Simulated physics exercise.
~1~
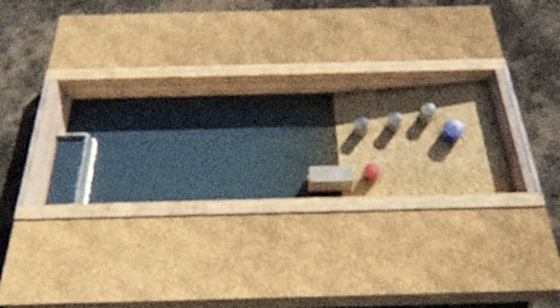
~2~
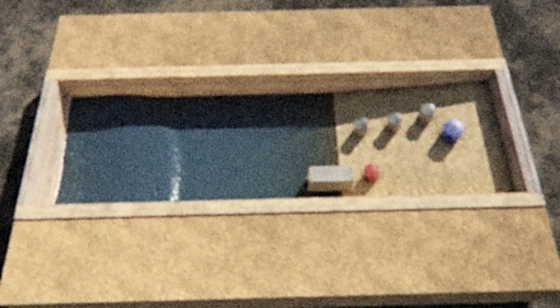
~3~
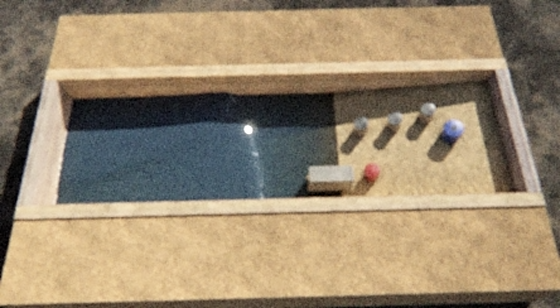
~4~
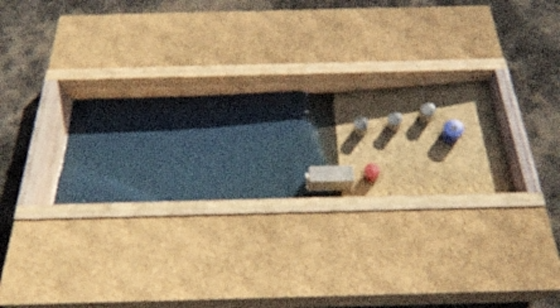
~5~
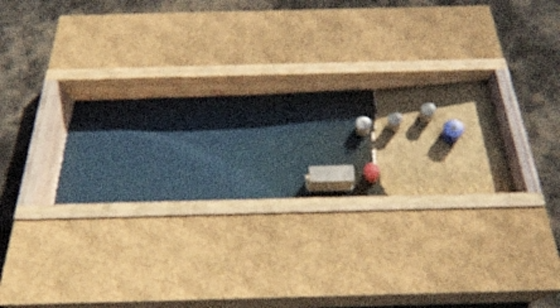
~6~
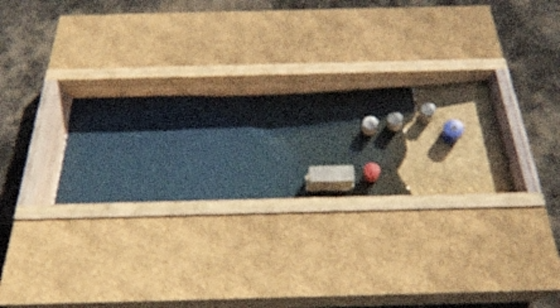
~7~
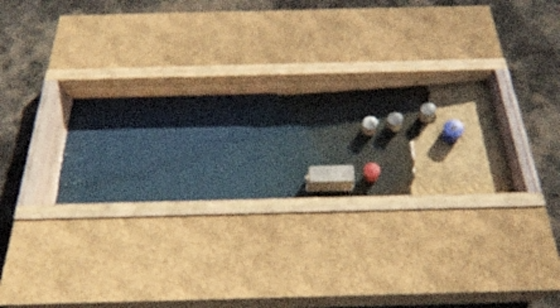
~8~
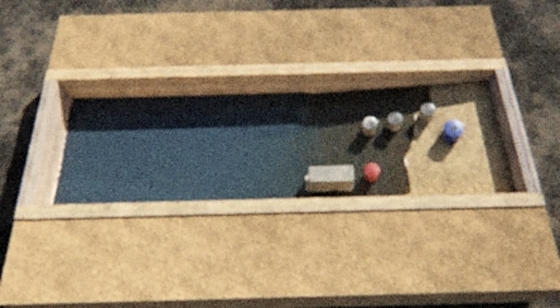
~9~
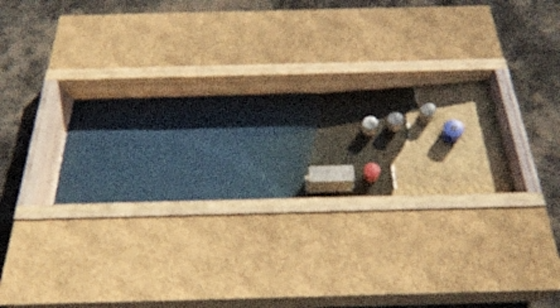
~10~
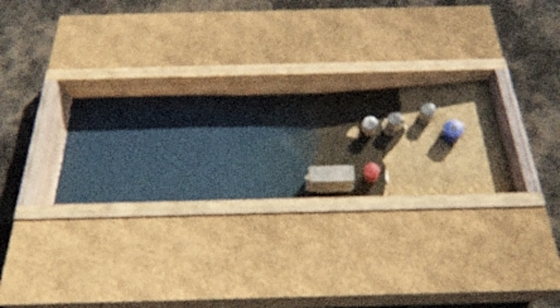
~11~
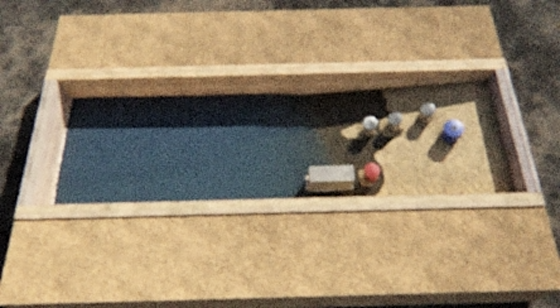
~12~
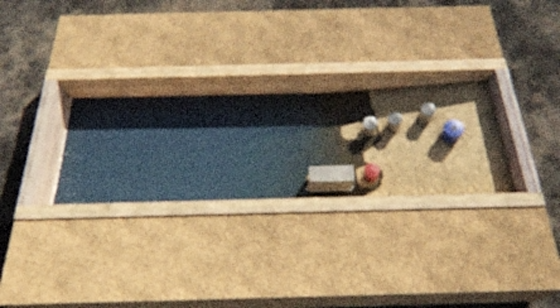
A wooden-sided basin held dark water and a sandy slope with a few small round items and a pale block; a wave rolled right, washed up around most of them, then drew back, leaving them all in place.
